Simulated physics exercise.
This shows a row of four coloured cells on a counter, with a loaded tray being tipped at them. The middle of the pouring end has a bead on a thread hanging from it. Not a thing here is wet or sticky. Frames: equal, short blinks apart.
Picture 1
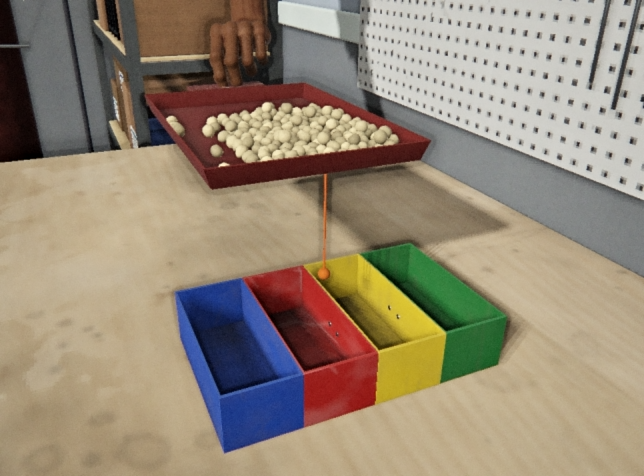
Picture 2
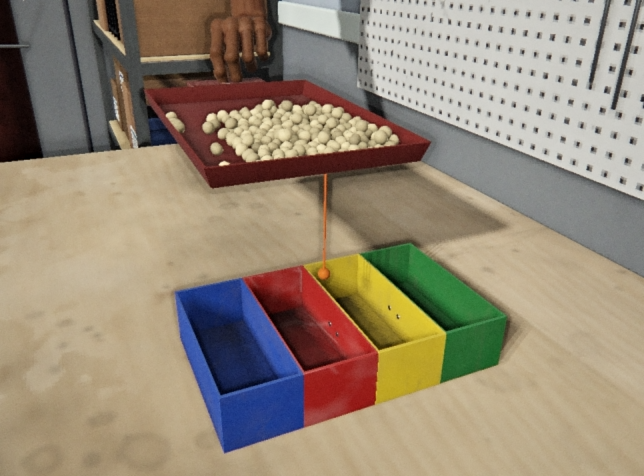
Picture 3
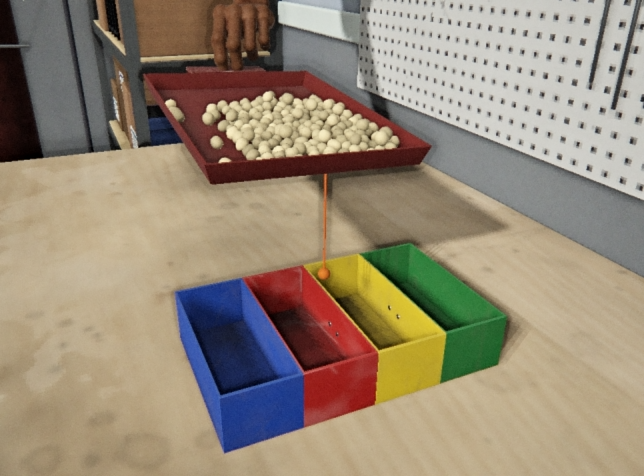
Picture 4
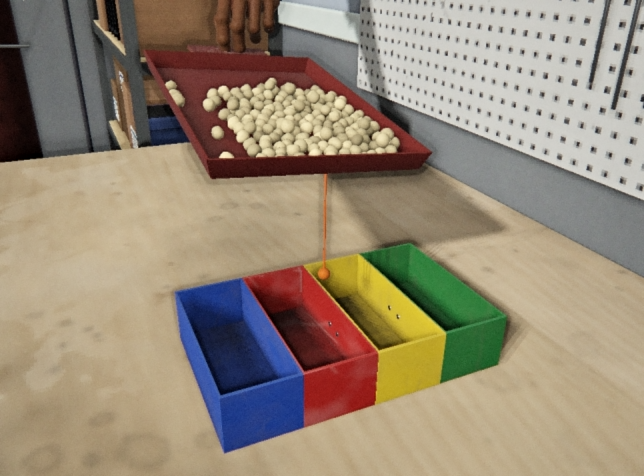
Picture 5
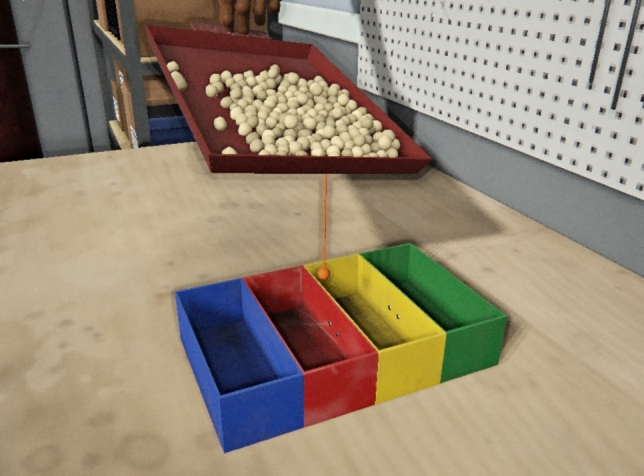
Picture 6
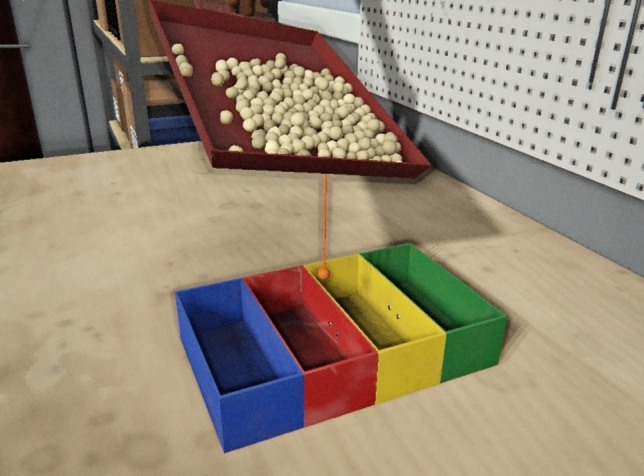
A dark red tray of round, cream-coloured nuts tilted more and more steeply above four empty blue, red, yellow and green boxes, its back edge rising while the nuts shifted slightly toward the lower right.
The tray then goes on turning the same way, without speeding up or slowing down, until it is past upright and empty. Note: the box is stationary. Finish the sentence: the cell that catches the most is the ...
... Green cell.
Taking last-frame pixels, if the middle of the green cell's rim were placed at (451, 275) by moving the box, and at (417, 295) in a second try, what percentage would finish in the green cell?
About 40% on the first try and 70% on the second.
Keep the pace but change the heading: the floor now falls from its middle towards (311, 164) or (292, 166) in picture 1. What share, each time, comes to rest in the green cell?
20 and 10 per cent, in that order.
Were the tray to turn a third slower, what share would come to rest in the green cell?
Near 70 %.
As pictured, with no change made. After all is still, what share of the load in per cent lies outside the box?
Share outside: Near 10 %.
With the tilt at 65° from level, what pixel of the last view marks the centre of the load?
The load is centred near (362, 110).
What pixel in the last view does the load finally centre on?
Somewhere close to (418, 322) in the last picture.
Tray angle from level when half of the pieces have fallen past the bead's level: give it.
About 95° of tilt.
Shortly afterwards, tray tipped steeply; all but a few on the tray; only a few in the green cell; only a few falling or outside the box.
Next, tray tipped past a quarter turn; a little on the tray; near two thirds in the green cell; near a quarter in the yellow cell; a little falling or outside the box.
Some moments later, tray tipped past a quarter turn; the bulk in the green cell; near a quarter in the yellow cell; a little falling or outside the box.
In the end, tray tipped past a quarter turn; the bulk in the green cell; near a quarter in the yellow cell; none at all in the blue cell; none at all in the red cell; a little outside the box.
